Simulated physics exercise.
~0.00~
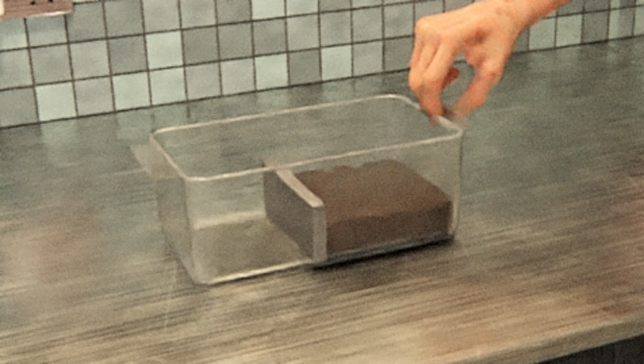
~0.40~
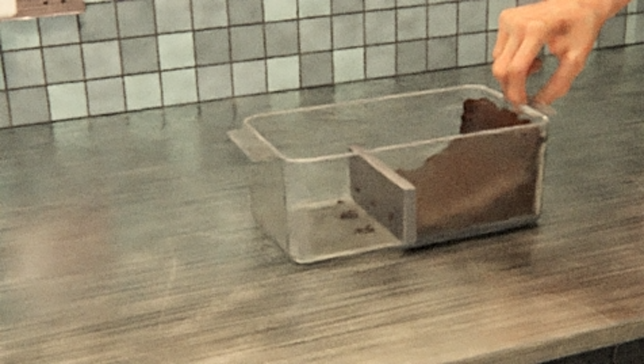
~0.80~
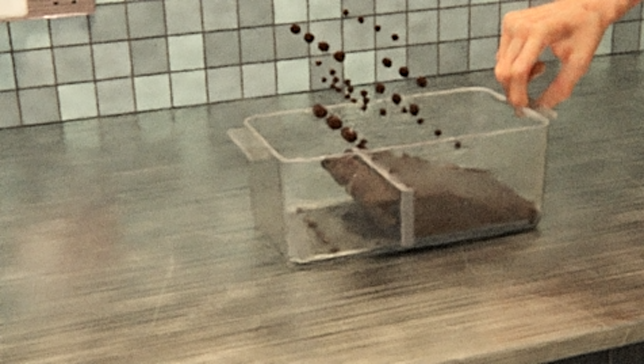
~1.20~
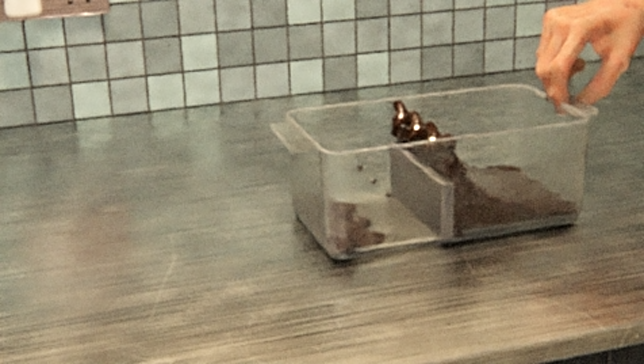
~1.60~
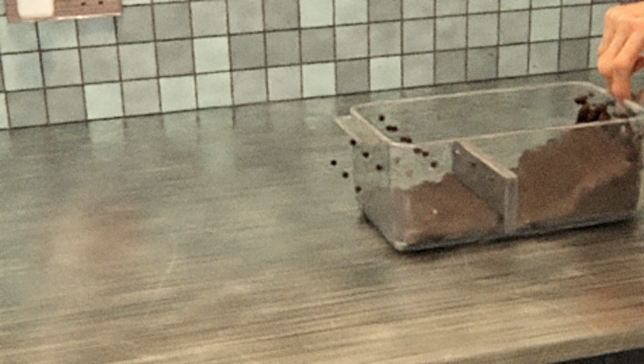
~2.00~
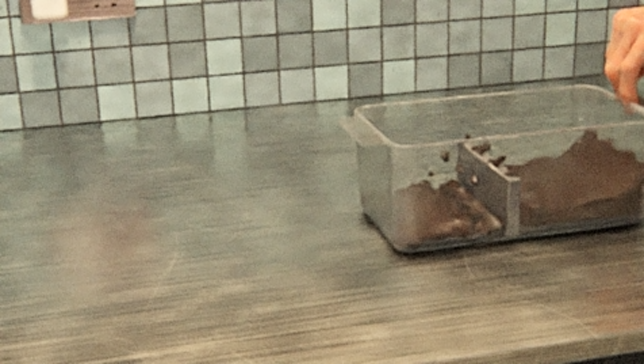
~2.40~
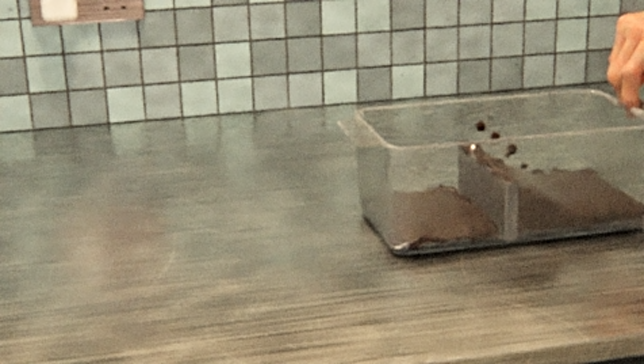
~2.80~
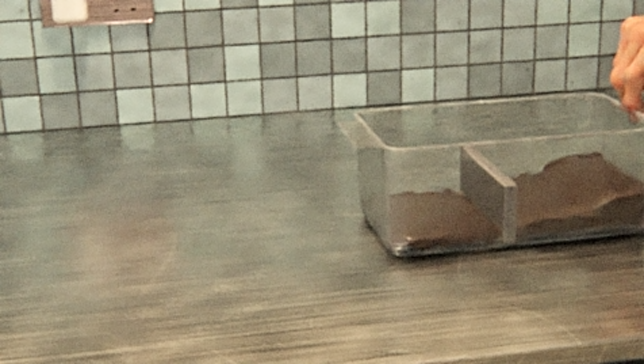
A divided clear tub is slid right by a hand, leaving coffee in both parts.
